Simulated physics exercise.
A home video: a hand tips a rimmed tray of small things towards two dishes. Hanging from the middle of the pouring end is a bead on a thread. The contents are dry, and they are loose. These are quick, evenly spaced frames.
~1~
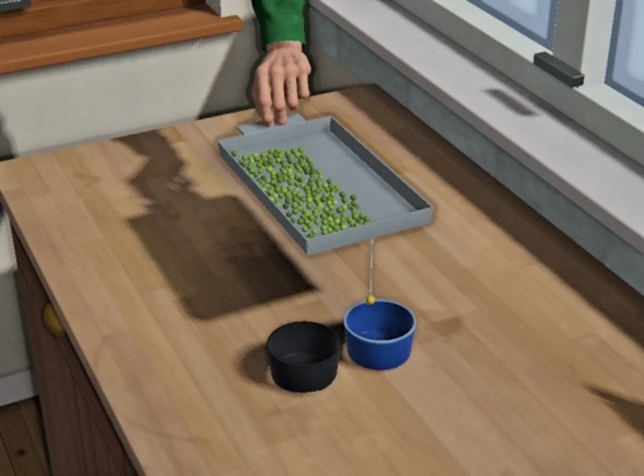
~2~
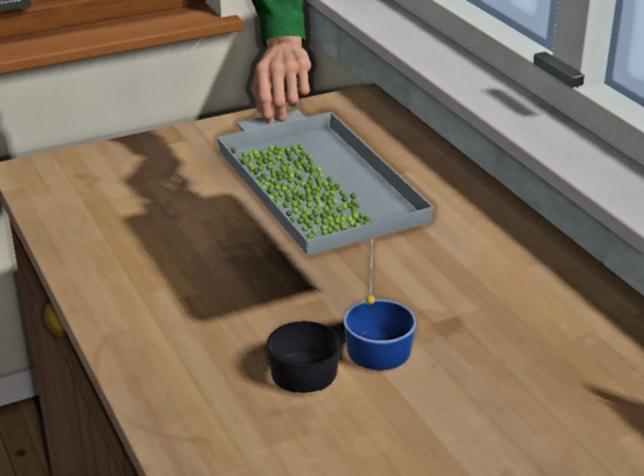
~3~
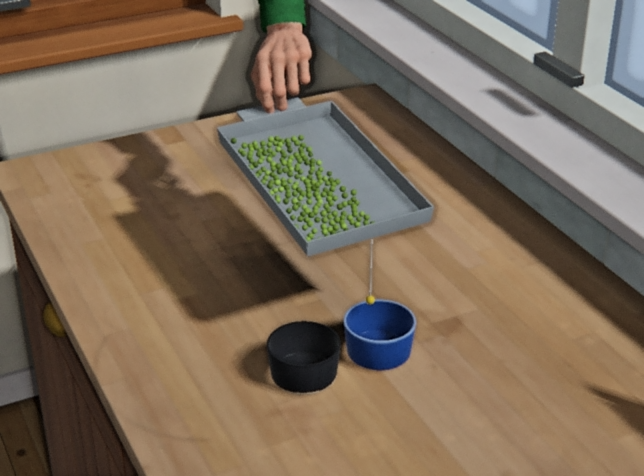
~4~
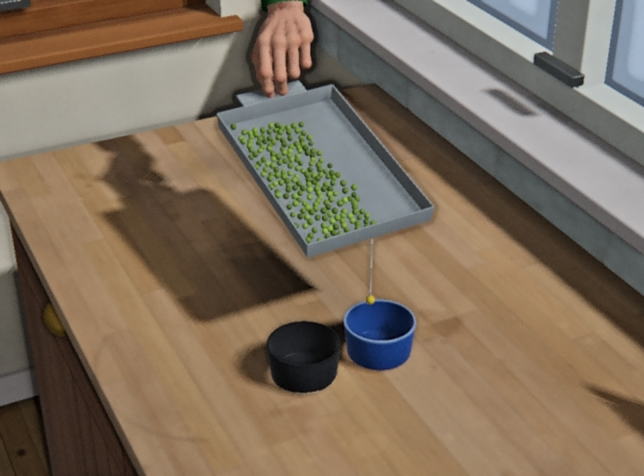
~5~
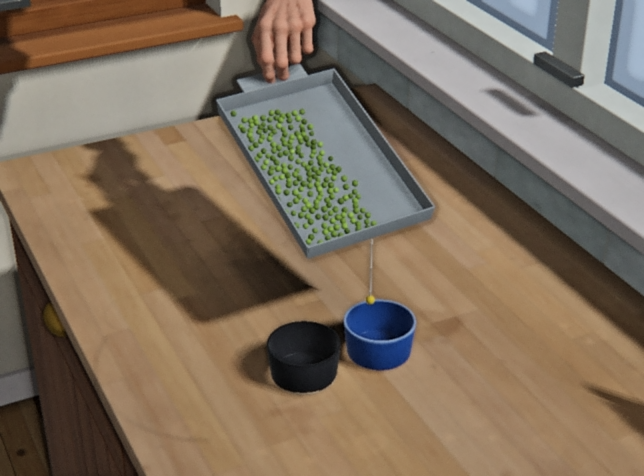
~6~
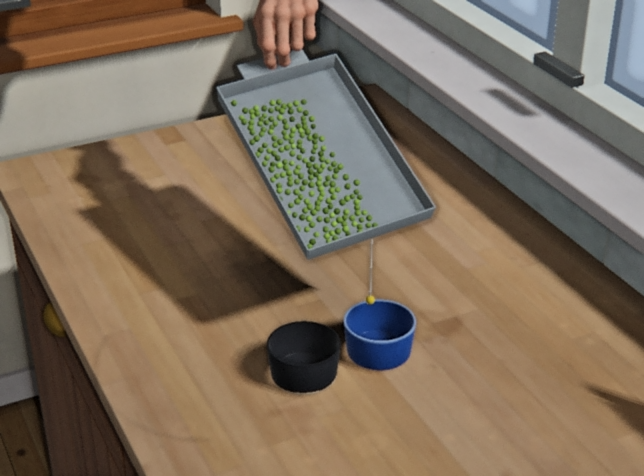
The clip opens on a hand holding a grey rimmed tray of green peas above a wooden counter, near a black dish and a blue dish. The tray stays nearly still, then the hand steadily raises the far end, steepening its slope while the peas spread slightly and the hanging yellow bead stays put.
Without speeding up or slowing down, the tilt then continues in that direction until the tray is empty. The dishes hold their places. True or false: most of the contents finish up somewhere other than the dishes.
False.
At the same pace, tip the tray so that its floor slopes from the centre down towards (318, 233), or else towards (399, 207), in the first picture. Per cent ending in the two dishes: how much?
About 80 and 10 per cent.
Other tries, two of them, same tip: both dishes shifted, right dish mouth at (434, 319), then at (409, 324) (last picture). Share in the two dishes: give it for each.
60 % and 90 %.
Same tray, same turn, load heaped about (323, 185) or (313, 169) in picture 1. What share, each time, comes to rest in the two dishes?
Shares: 70 % for the first, 60 % for the second.
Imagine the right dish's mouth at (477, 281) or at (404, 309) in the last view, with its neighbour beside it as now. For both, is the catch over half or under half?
For the two tries in order: Not as much as half, exceeding half.
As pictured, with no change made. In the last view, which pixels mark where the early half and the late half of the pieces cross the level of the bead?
Early half: (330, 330); late half: (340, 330).
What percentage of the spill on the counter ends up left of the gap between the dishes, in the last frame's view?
That's roughly 20 per cent of the pieces.
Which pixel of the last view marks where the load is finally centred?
Resting centre, last frame: Roughly (324, 369).
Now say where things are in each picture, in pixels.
Corners of the pouring end at (308, 239) and (431, 207), level; middle of the load at (308, 192), dried peas; left dish at (319, 376); right dish at (396, 352); bead on its thread at (370, 300), in the first picture.
Corners of the pouring end at (308, 239) and (431, 207), level; middle of the load at (308, 191), in the second picture.
Corners of the pouring end at (308, 241) and (431, 206), tipped barely, lowest at the left corner; middle of the load at (308, 186), in the third picture.
Corners of the pouring end at (309, 243) and (432, 206), tipped a little, lowest at the left corner; middle of the load at (308, 180), in the fourth picture.
Corners of the pouring end at (309, 246) and (433, 206), tipped clearly, lowest at the left corner; middle of the load at (309, 174), in the fifth picture.
Corners of the pouring end at (309, 248) and (433, 207), tipped clearly, lowest at the left corner; middle of the load at (311, 172), most on the move; left dish at (319, 376); right dish at (396, 352), in the sixth picture.
Soon, tray tipped steeply; nearly all on the tray; a stray few in the air.
A while on, tray tipped past a quarter turn; most on the tray; a small part in the left dish; a stray few in the right dish; a small part outside both; a small part in the air.
Towards the end, tray tipped past a quarter turn; about half in the left dish; about a quarter in the right dish; about a third outside both.
Finally, tray tipped past a quarter turn; about half in the left dish; about a quarter in the right dish; about a third outside both.
